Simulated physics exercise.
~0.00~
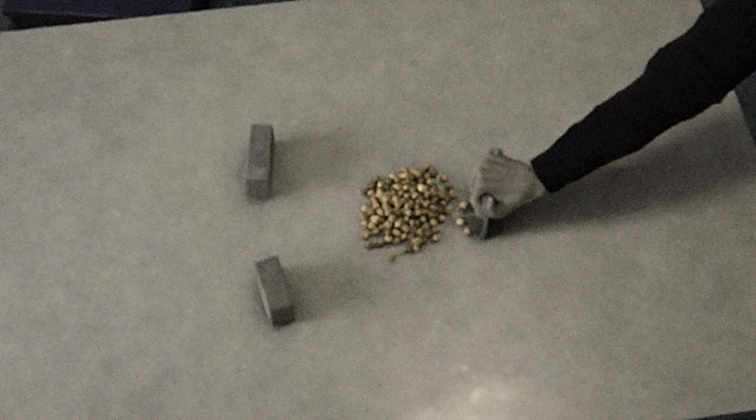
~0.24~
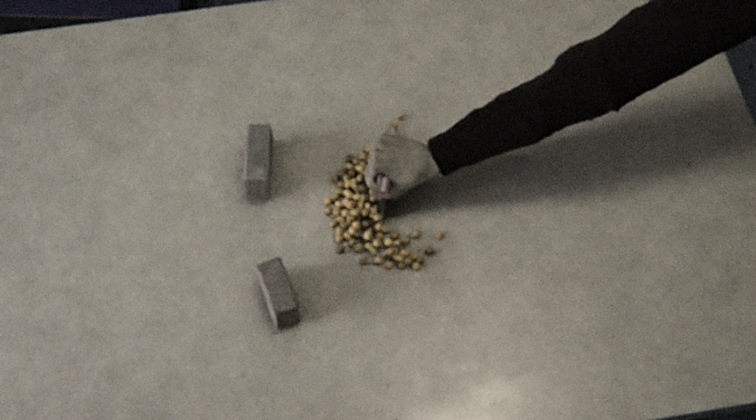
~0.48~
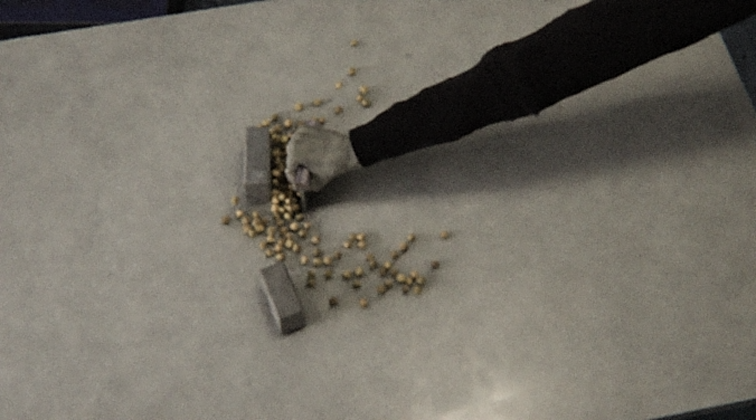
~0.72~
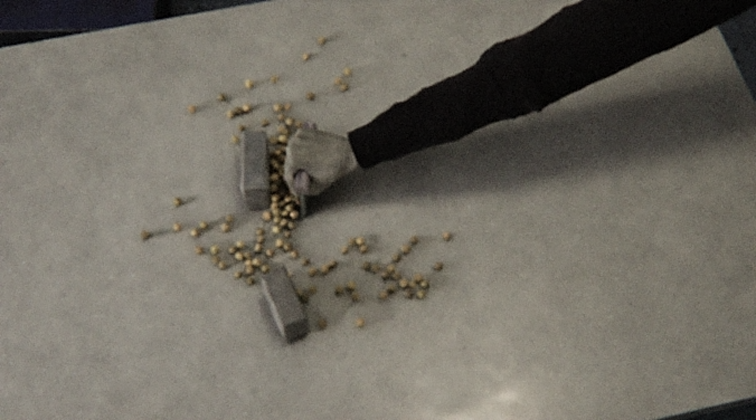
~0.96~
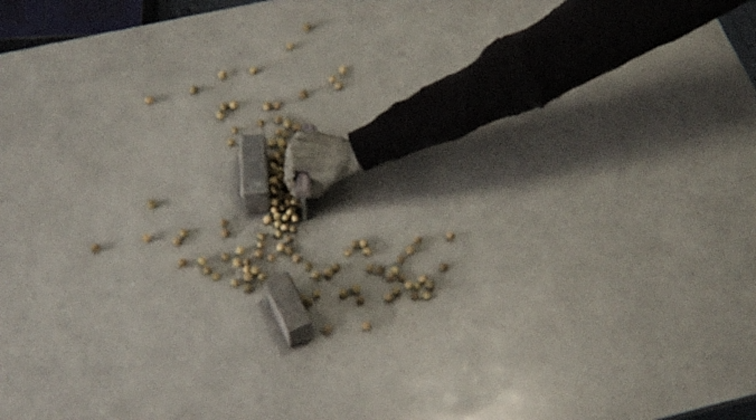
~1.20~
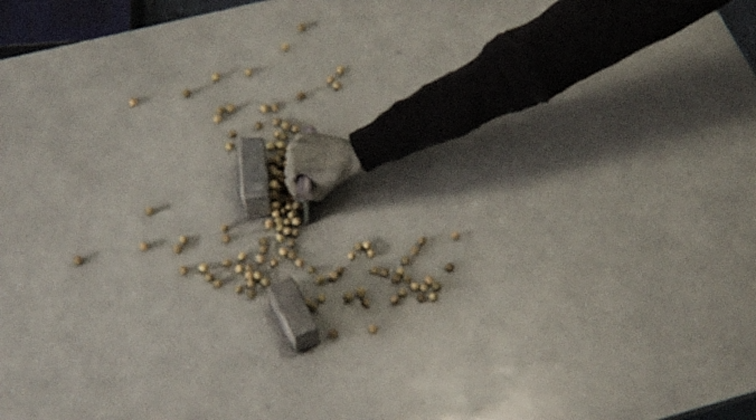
A hand at the end of a black-sleeved arm reaches in from the upper right over a pale grey tabletop, seen from high above. It grips a small dark scraper beside a heap of yellowish-brown nuts, with two grey blocks standing apart to the left. The hand sweeps left, pushing the heap into a curved band that begins to fan out. The blade stops close to the upper block, and nuts scatter past both ends of it, some rolling beyond the blocks. The lower block shifts and turns slightly. Finally, most nuts lie before the blocks, with some in or through the gap and others around the upper block.
